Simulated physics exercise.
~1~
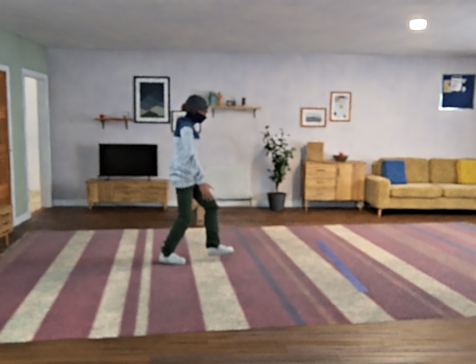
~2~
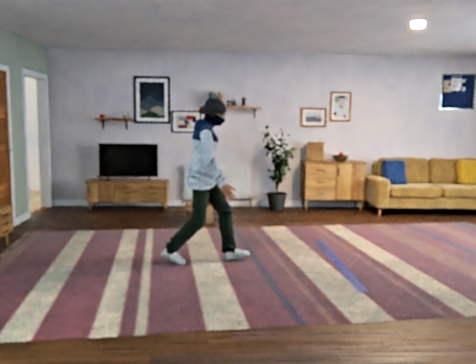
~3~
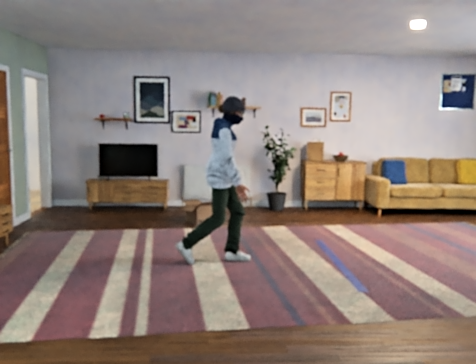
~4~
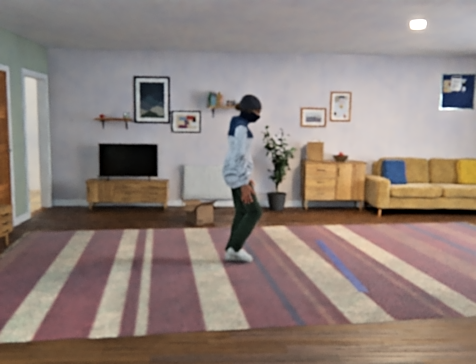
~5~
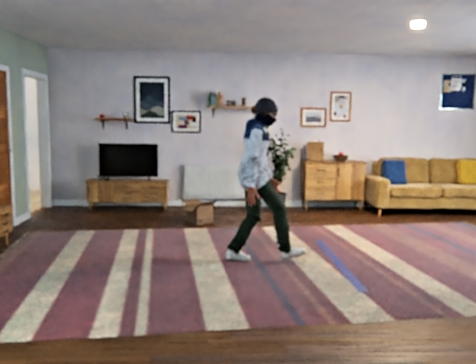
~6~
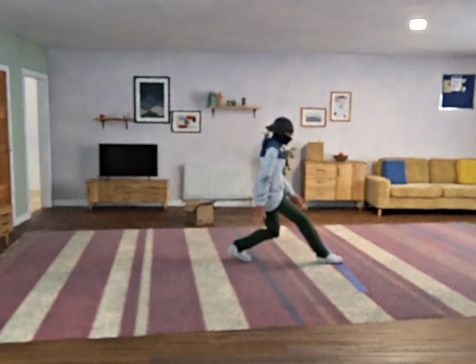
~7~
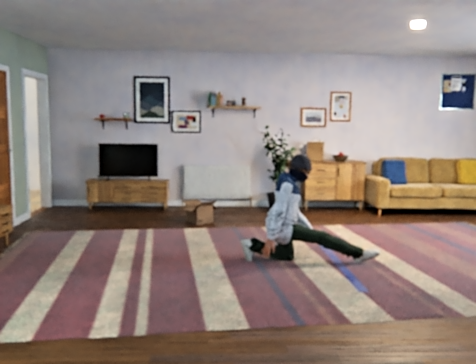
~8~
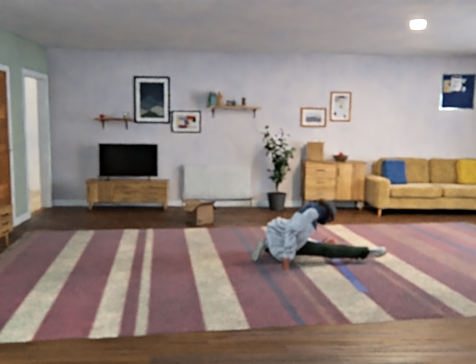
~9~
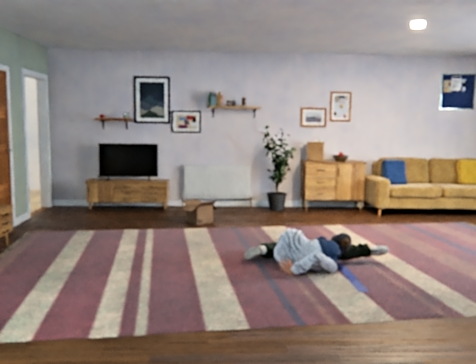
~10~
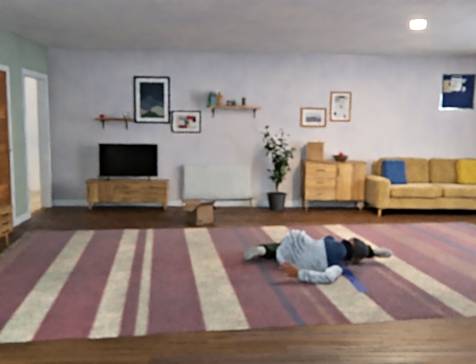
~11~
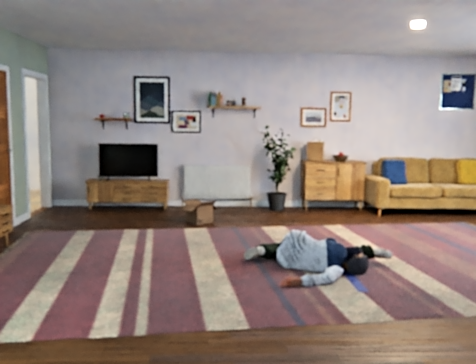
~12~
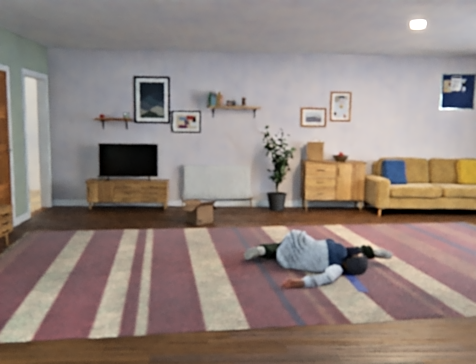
In a living room with a striped rug, a person in a dark cap and pale top walked right toward some blue tape, slid down with one leg stretched forward, then slumped over and lay still, chest and hips short of the tape.
